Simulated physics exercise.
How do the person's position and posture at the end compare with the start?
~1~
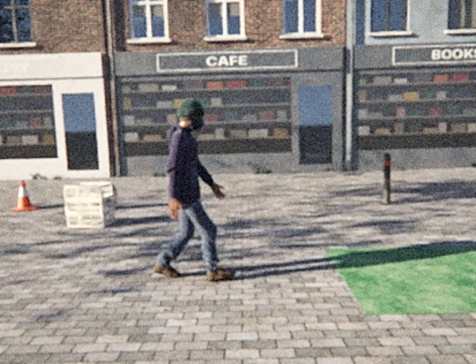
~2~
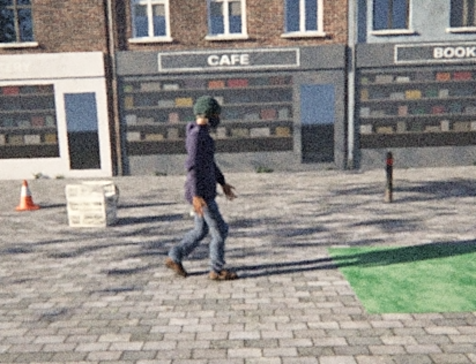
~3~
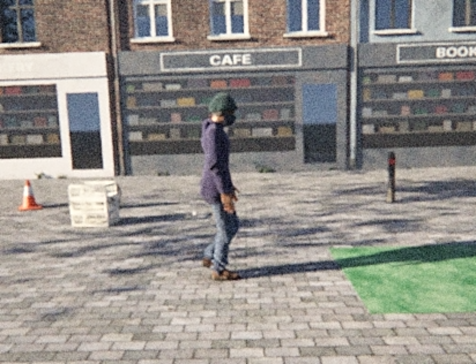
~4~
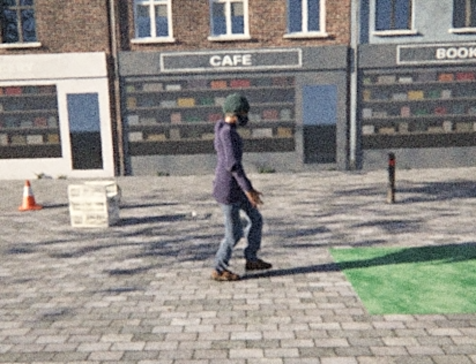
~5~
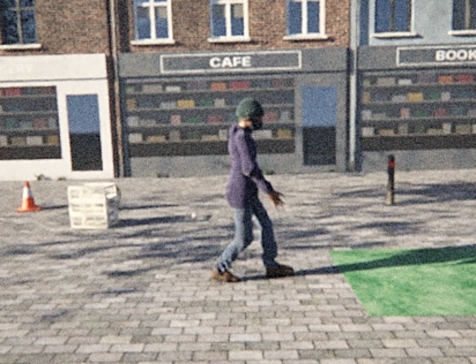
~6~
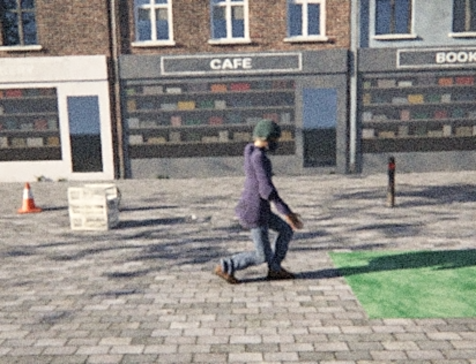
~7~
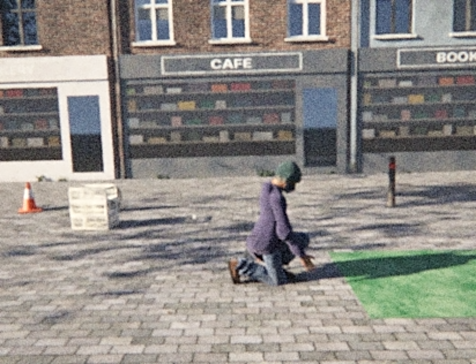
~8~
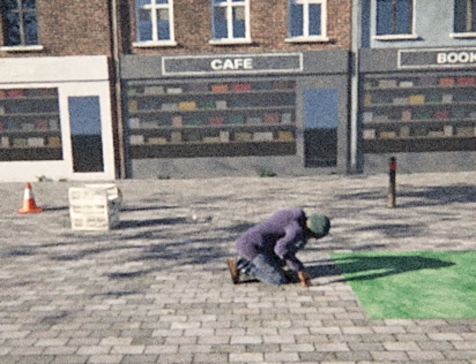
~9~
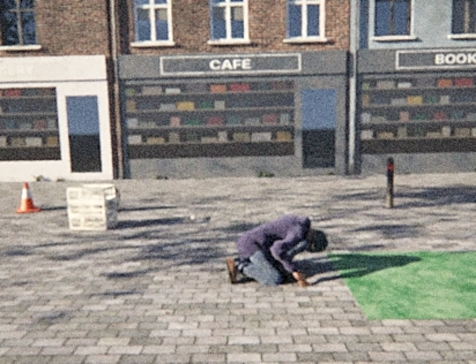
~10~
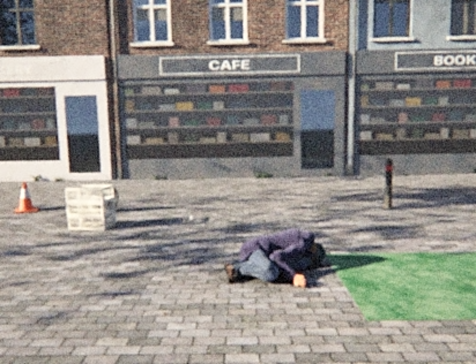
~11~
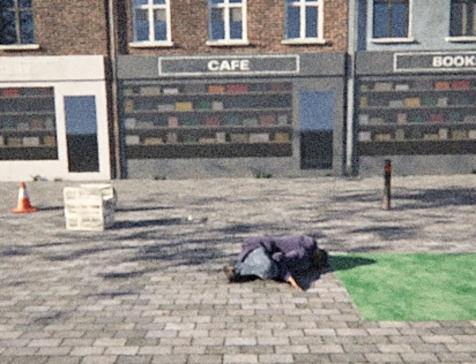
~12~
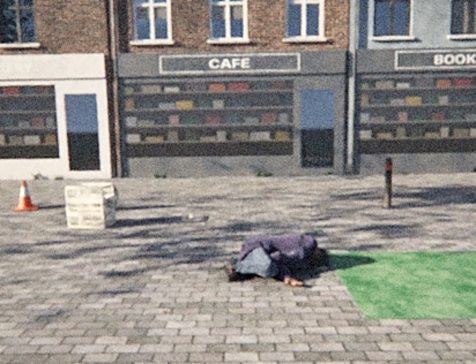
At the start the person was upright and walking in front of the cafe, farther left. By the end they were lying crumpled on the paving farther right and lower down, just short of the green mat.
A person in a green hat and purple top walked right across the paving toward a green mat, then sank to the knees, pitched forward and crumpled into a heap, lying still just short of the mat's near edge.
